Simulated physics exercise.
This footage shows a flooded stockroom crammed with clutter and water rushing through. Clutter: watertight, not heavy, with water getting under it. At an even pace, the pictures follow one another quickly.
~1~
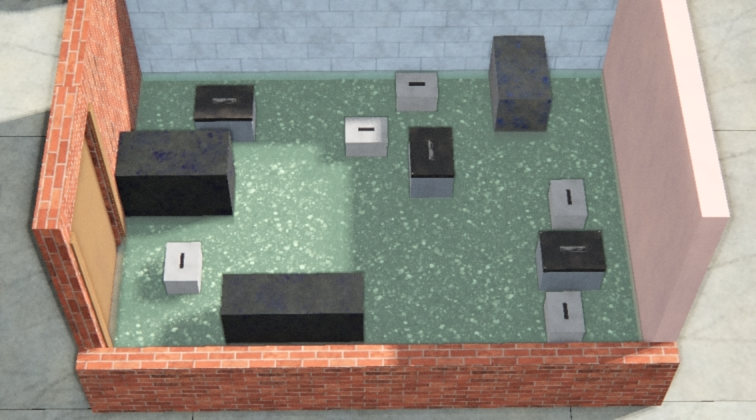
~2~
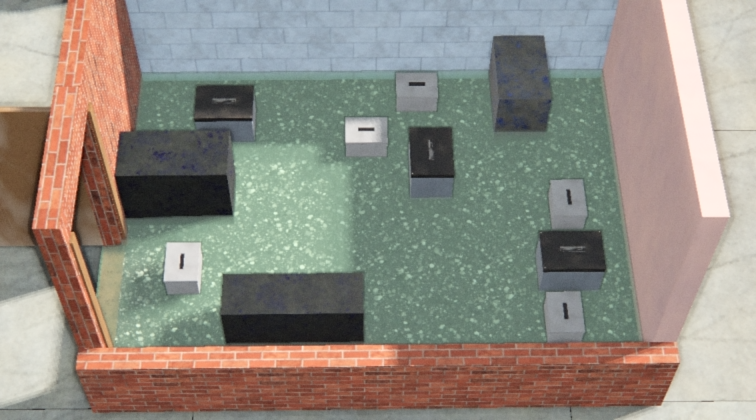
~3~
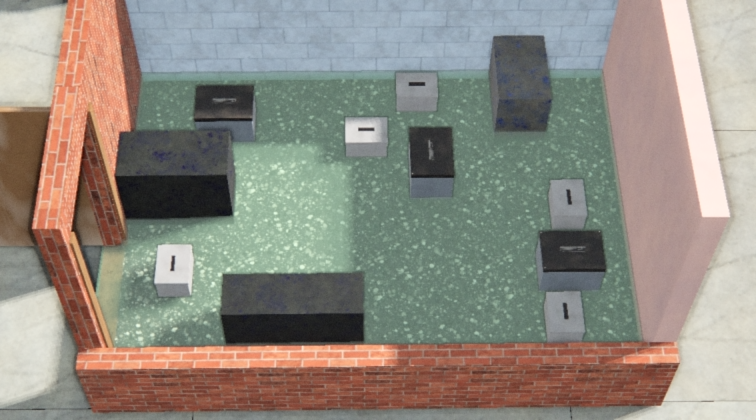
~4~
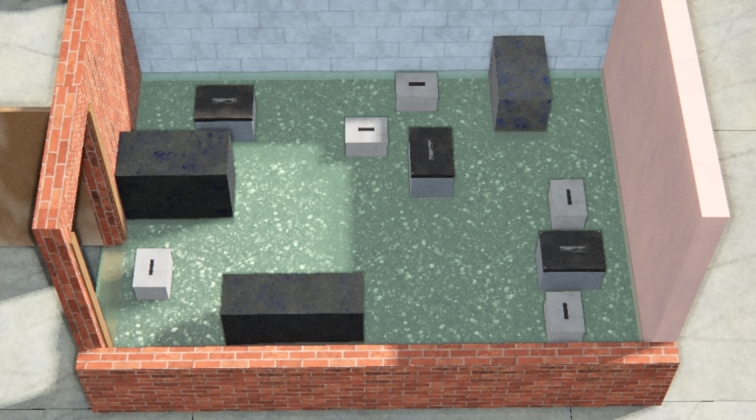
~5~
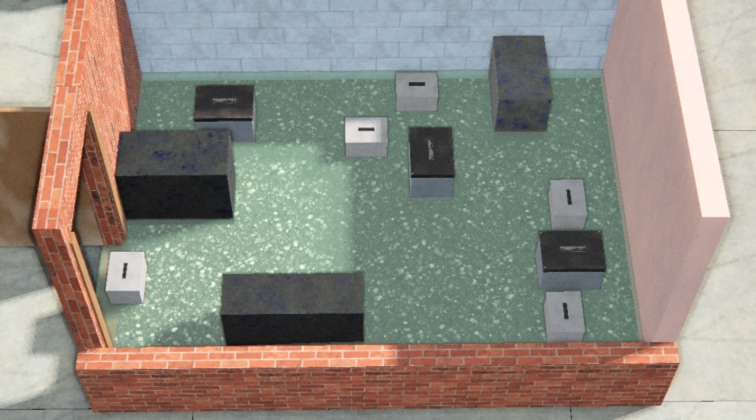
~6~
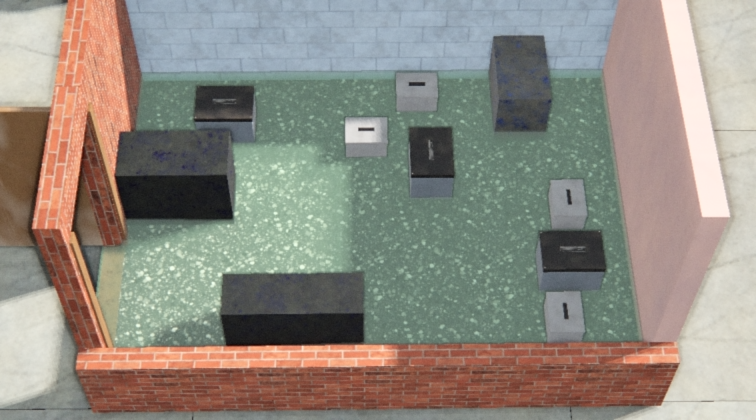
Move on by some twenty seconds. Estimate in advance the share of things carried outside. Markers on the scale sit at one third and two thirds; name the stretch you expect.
The outcome is mid-range, one to two thirds.
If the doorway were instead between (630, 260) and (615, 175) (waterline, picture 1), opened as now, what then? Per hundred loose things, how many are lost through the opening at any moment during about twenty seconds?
It comes to about 80 per cent of the things.
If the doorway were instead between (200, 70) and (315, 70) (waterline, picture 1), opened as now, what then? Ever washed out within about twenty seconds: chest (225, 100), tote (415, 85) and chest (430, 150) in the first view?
Taking them in turn, the first is flushed away, the second is flushed away and the third is flushed away.
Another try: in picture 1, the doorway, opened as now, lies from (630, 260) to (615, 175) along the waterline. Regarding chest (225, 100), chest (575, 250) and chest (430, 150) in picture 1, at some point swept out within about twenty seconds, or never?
The first never exits, the second exits, the third exits.
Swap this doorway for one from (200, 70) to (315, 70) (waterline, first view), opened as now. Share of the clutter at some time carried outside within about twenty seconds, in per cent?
It comes to about 60 per cent.
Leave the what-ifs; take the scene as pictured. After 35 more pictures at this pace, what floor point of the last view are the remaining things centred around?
It comes out somewhere near (431, 251).
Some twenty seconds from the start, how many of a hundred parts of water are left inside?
My figure is 46 per cent.
A moment on, 1 of 8 are out; 7 afloat.
Next, 1 of 8 are out; 7 afloat.
Later, 4 of 8 are out; 4 afloat.
In the end, 4 of 8 are out; 4 afloat.
